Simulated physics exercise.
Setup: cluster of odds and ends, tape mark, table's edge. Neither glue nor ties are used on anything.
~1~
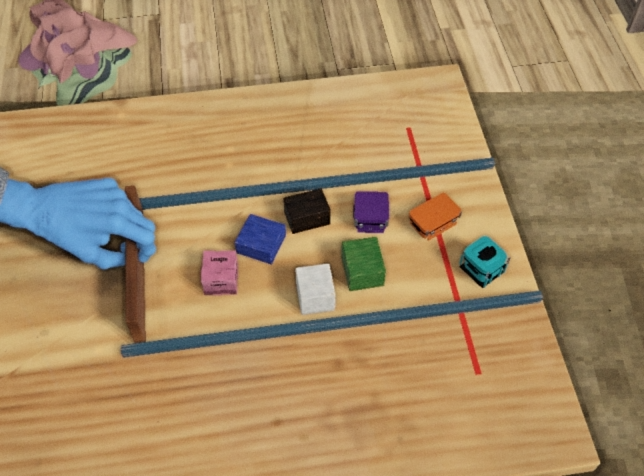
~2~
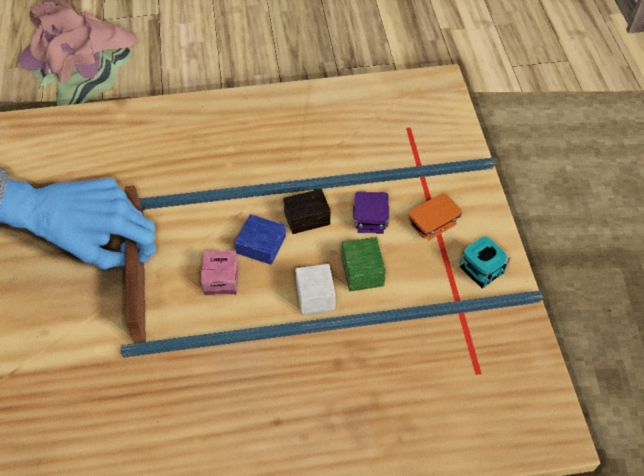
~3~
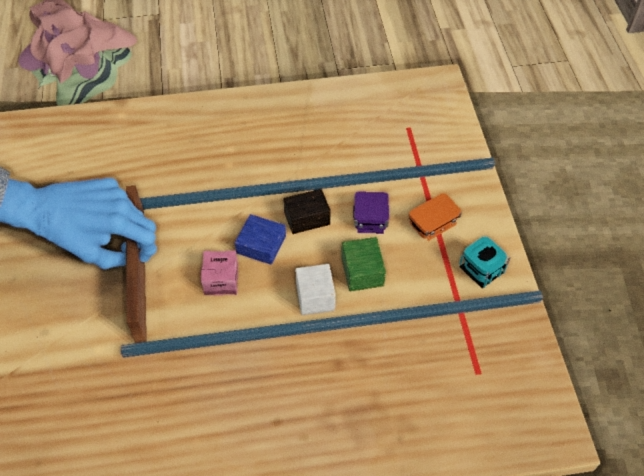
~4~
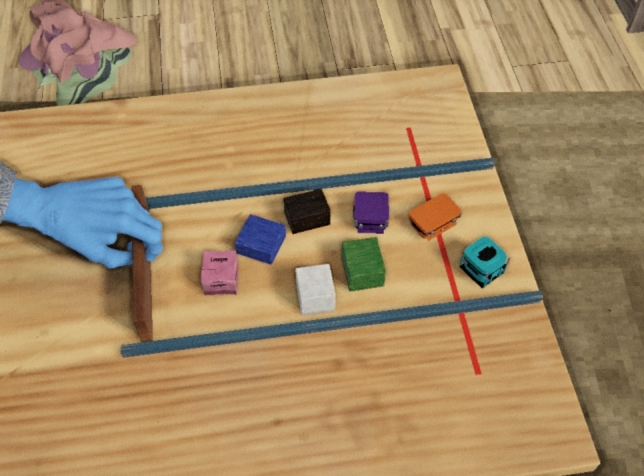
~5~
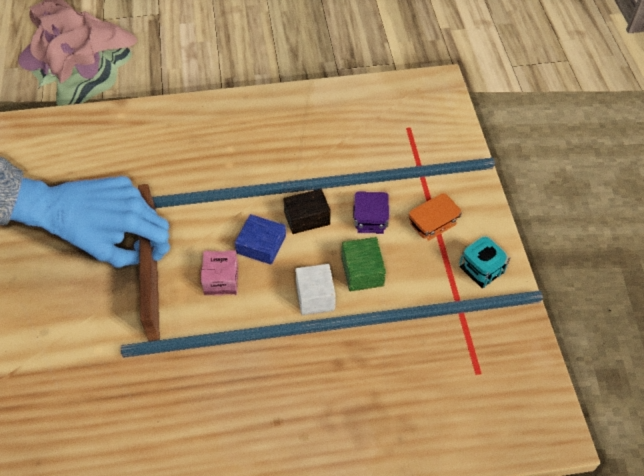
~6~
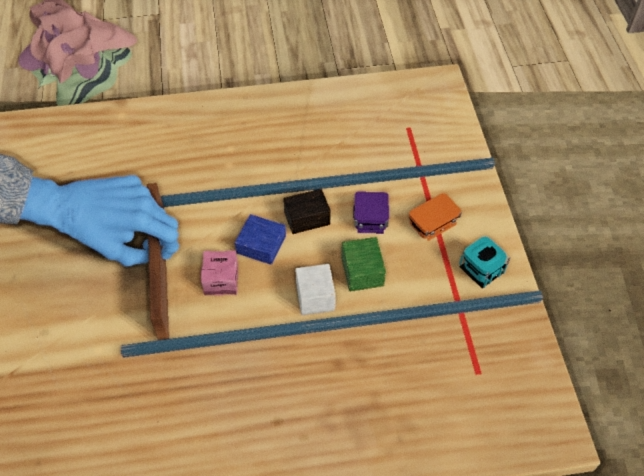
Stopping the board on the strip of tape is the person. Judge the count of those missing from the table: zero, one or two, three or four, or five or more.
Dropped off the end are no more than two, with at least one.
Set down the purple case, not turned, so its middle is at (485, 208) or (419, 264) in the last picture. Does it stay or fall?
Gone; Gone.
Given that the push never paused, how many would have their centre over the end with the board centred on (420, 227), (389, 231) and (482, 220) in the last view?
Taking the three positions in turn, the counts come to 0, 0 and 4.
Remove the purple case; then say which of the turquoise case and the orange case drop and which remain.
The turquoise case ends up below while the orange case stays up top.
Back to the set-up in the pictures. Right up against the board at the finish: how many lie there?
The number is 4.
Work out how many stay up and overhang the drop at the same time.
Answer: 0.
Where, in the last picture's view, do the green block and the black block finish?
Final positions - green block around (500, 251), black block around (442, 184).
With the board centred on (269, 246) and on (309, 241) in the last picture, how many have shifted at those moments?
Moved so far: 4, later 6.
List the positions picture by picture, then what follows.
In the first frame, turquoise case (484, 261); orange case (434, 217); purple case (371, 212); board (135, 262); tape (440, 238).
In the second frame, orange case (434, 218); white block (315, 289).
In the third frame, purple case (371, 213); blue block (261, 239).
In the fourth frame, turquoise case (484, 262); green block (363, 264).
In the fifth frame, orange case (434, 218); black block (307, 211).
In the sixth frame, turquoise case (484, 262); orange case (434, 218); purple case (371, 213); board (158, 259); tape (440, 238).
Soon after, none off yet; turquoise case at rest near (484, 262); orange case at rest near (434, 218); purple case at rest near (372, 213).
At rest, the number that fall off is one or two; fallen, orange case and turquoise case.
